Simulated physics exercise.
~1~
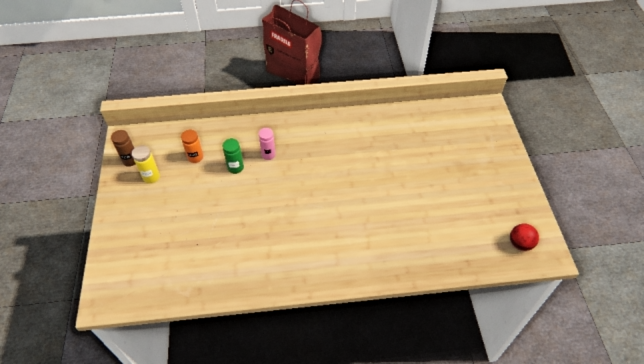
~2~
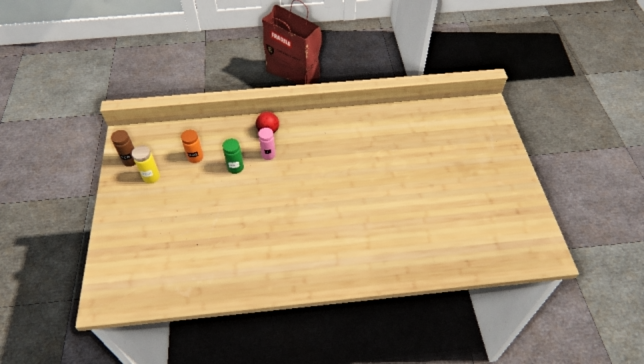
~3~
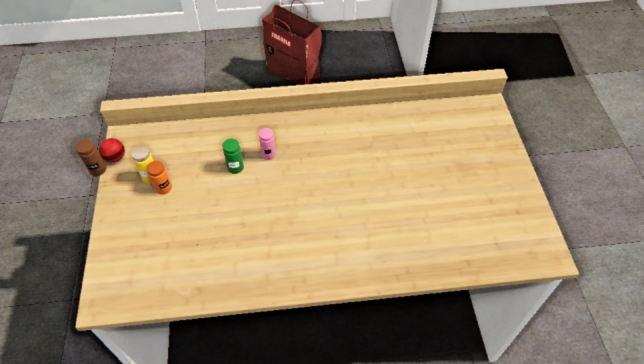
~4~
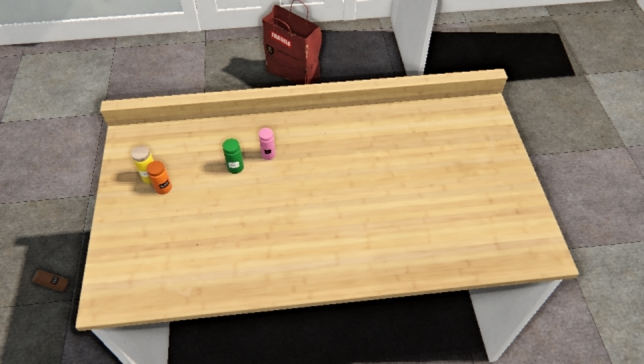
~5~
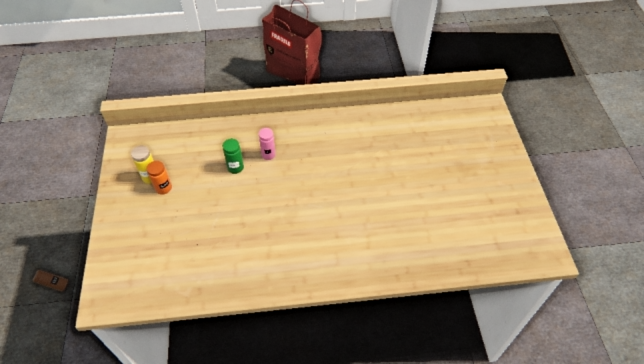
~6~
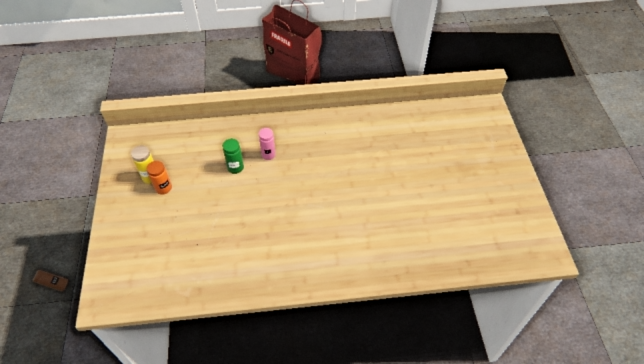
A red ball rolled left across the wooden table to the back rail and on among the little shakers, shifting the orange one beside the yellow. The brown shaker ended up on the floor, the ball went out of sight, and four shakers stayed standing.
